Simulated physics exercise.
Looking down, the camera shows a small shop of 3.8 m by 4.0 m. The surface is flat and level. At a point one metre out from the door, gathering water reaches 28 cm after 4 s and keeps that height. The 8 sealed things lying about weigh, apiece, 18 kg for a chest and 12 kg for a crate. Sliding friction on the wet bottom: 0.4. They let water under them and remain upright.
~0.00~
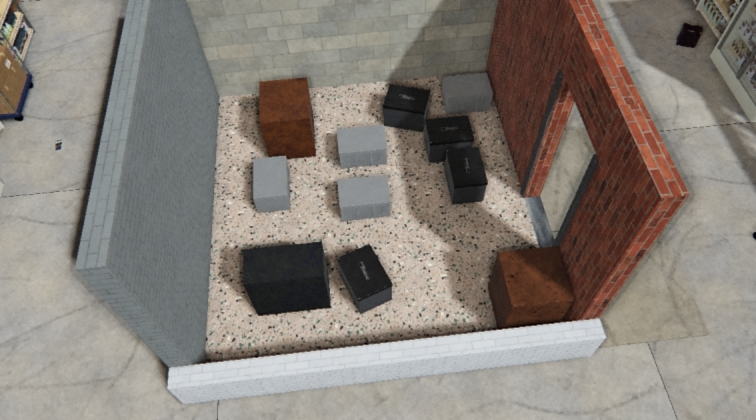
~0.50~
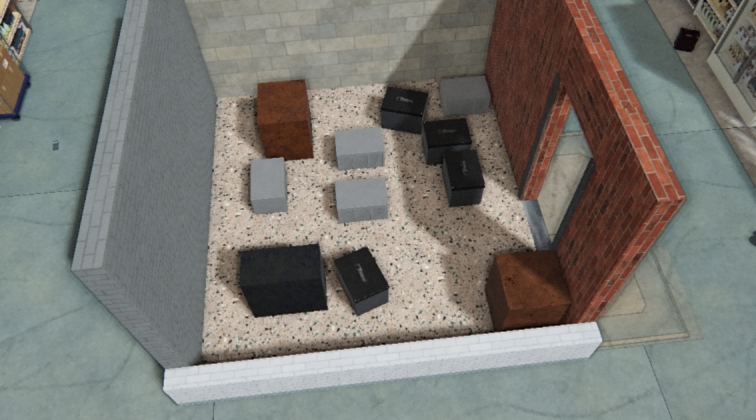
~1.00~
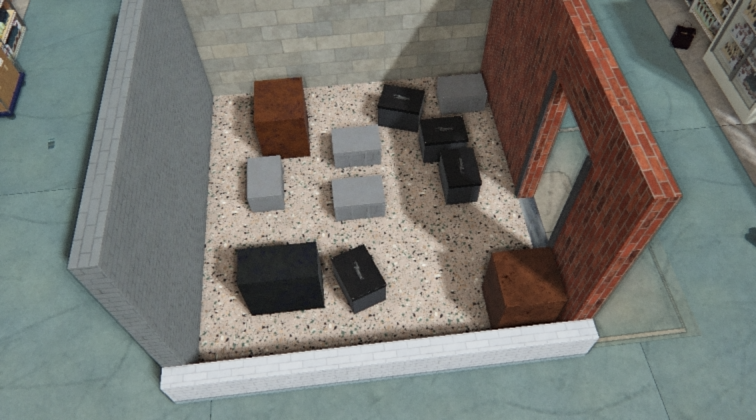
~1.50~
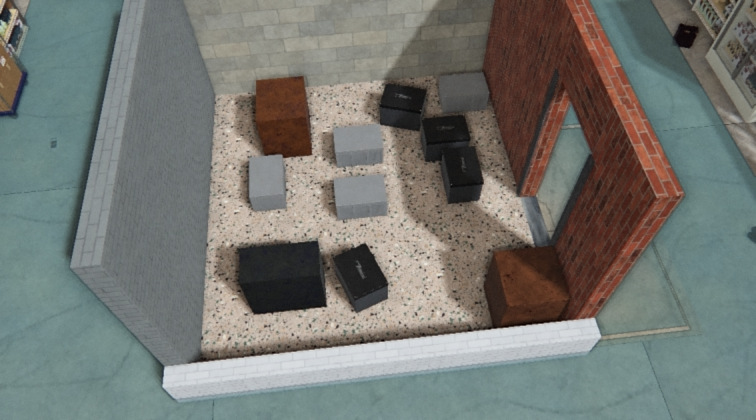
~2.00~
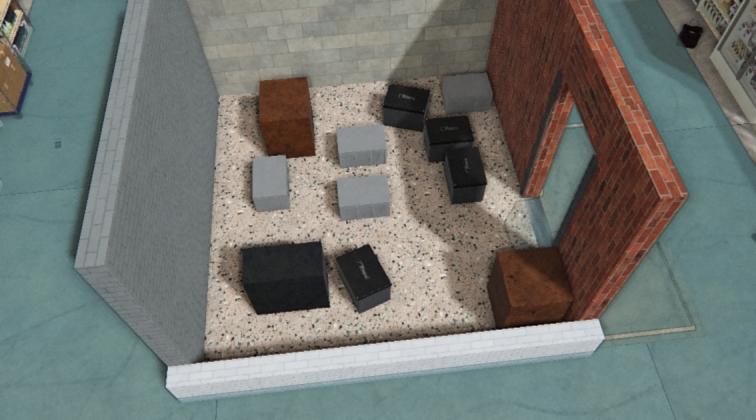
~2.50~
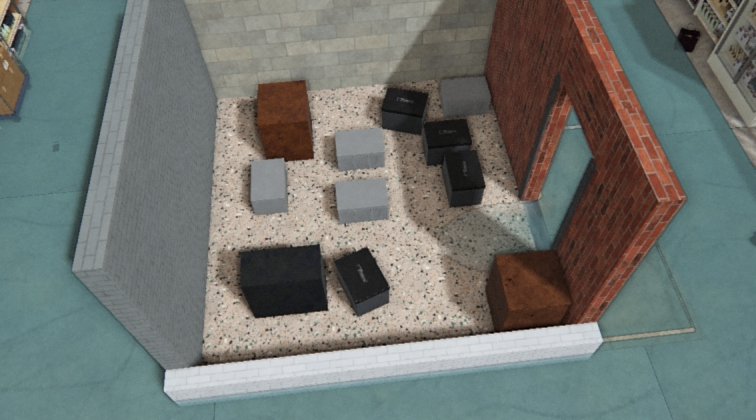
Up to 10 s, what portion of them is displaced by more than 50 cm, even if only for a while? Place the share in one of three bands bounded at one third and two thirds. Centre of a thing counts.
It is a middling fraction, from a third to two thirds.
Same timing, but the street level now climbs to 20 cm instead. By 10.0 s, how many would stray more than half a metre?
In that case the number is 2.
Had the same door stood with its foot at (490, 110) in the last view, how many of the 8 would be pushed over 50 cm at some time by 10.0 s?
Count: 7.
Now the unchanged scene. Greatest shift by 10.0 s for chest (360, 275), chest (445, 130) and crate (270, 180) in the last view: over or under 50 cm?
Result, in order: Stayed within / stayed within / exceeded.
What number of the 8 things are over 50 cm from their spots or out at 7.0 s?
I count 3 of them.
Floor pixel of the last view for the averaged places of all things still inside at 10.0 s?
Centred roughly on (362, 152).
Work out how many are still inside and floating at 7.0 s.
At that time, 2.
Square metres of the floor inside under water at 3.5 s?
Wet area: Approx. 3.5 m2.
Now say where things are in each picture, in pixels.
In the first frame, a chest at (364, 271), on the bottom; a crate at (364, 191), on the bottom; water covers 0.0 m2; 0 of 8 have shifted.
In the second frame, a chest at (361, 273) rests on the ground; a crate at (361, 193), on the bottom; 0.0 m2 under water; 0 of 8 have shifted.
In the third frame, a chest at (358, 271), on the bottom; a crate at (358, 191) rests on the ground; 0.0 m2 under water; 0 of 8 have shifted.
In the fourth frame, a chest at (360, 270), on the bottom; a crate at (360, 190) rests on the ground; water covers 0.0 m2; 0 of 8 have shifted.
In the fifth frame, a chest at (363, 270), on the bottom; a crate at (363, 190) rests on the ground; 0.2 m2 under water; 0 of 8 have shifted.
In the sixth frame, a chest at (362, 274), on the bottom; a crate at (362, 193) rests on the ground; 0.8 m2 under water; 0 of 8 have shifted.
After 3.5 s 0 of 8 are over 50 cm from their spots; 0 afloat.
After 4.5 s 0 of 8 are over 50 cm from their spots; 0 afloat.
After 7.0 s 3 of 8 are over 50 cm from their spots; 2 afloat.
After 10.0 s 3 of 8 are over 50 cm from their spots, and 3 have been at some point; 6 afloat.
